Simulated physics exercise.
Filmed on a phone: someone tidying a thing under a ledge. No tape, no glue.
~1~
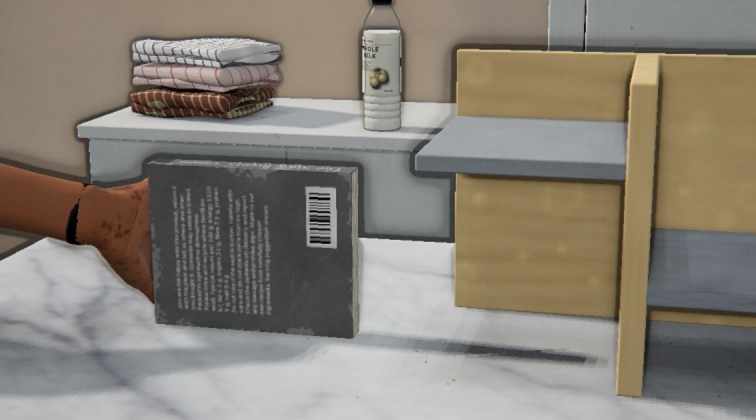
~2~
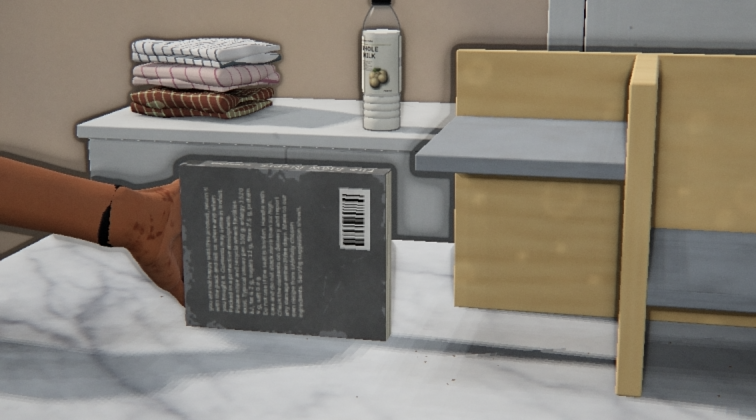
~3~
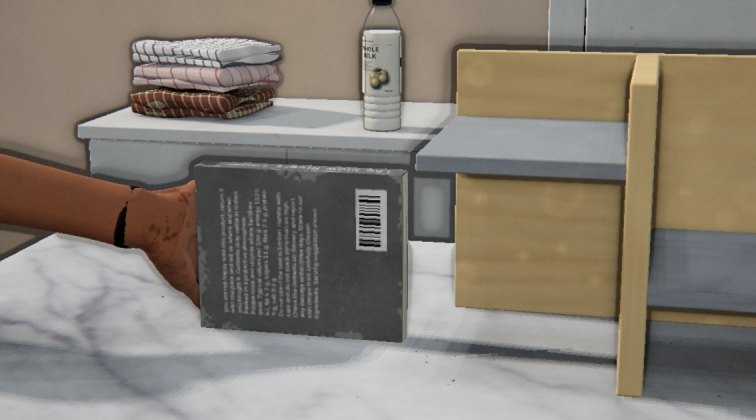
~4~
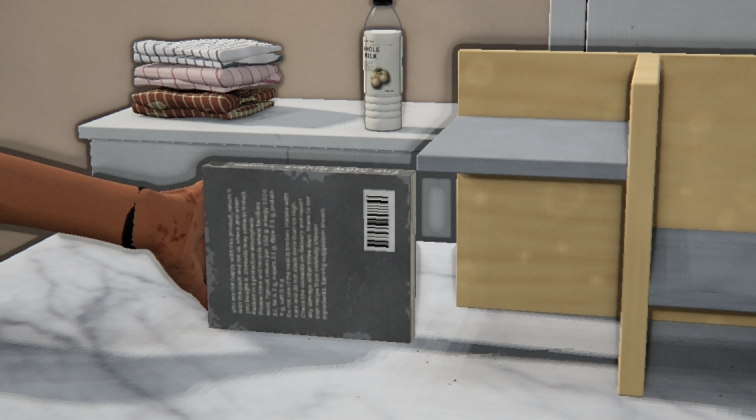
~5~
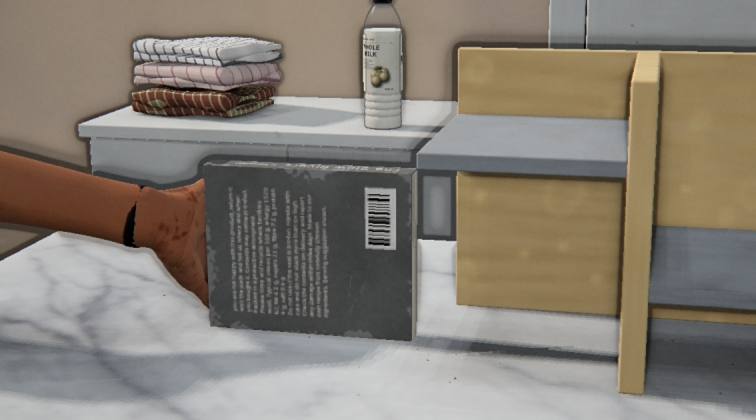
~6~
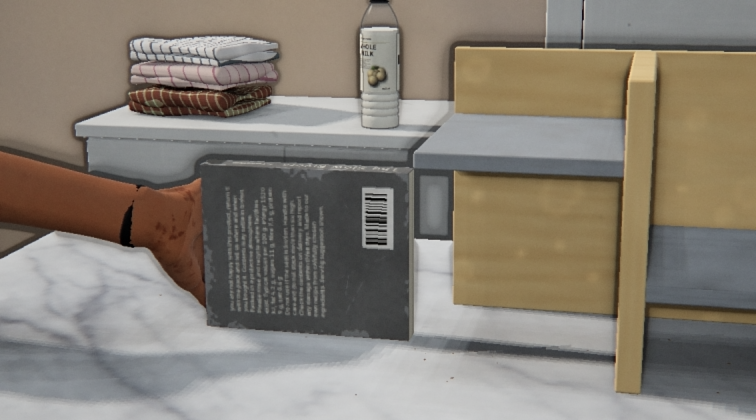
Grey book held upright by a hand sliding right across a marble surface towards a wooden shelf unit, then staying nearly still.
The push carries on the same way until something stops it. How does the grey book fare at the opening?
As it turns out, the grey book clears the shelf.
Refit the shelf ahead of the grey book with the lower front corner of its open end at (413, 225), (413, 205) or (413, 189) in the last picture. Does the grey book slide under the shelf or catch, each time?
In turn it gets stuck; is too tall; slides in.
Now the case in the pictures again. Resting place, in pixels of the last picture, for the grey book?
At about (492, 260).
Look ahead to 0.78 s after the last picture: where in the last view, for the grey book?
Around (428, 256).
Then, 0.42 s after the last picture, grey book sliding up to the opening near (358, 251).
Then, 0.78 s after the last picture, grey book part of the way in near (428, 257).
At rest, the grey book goes under, near (492, 260).
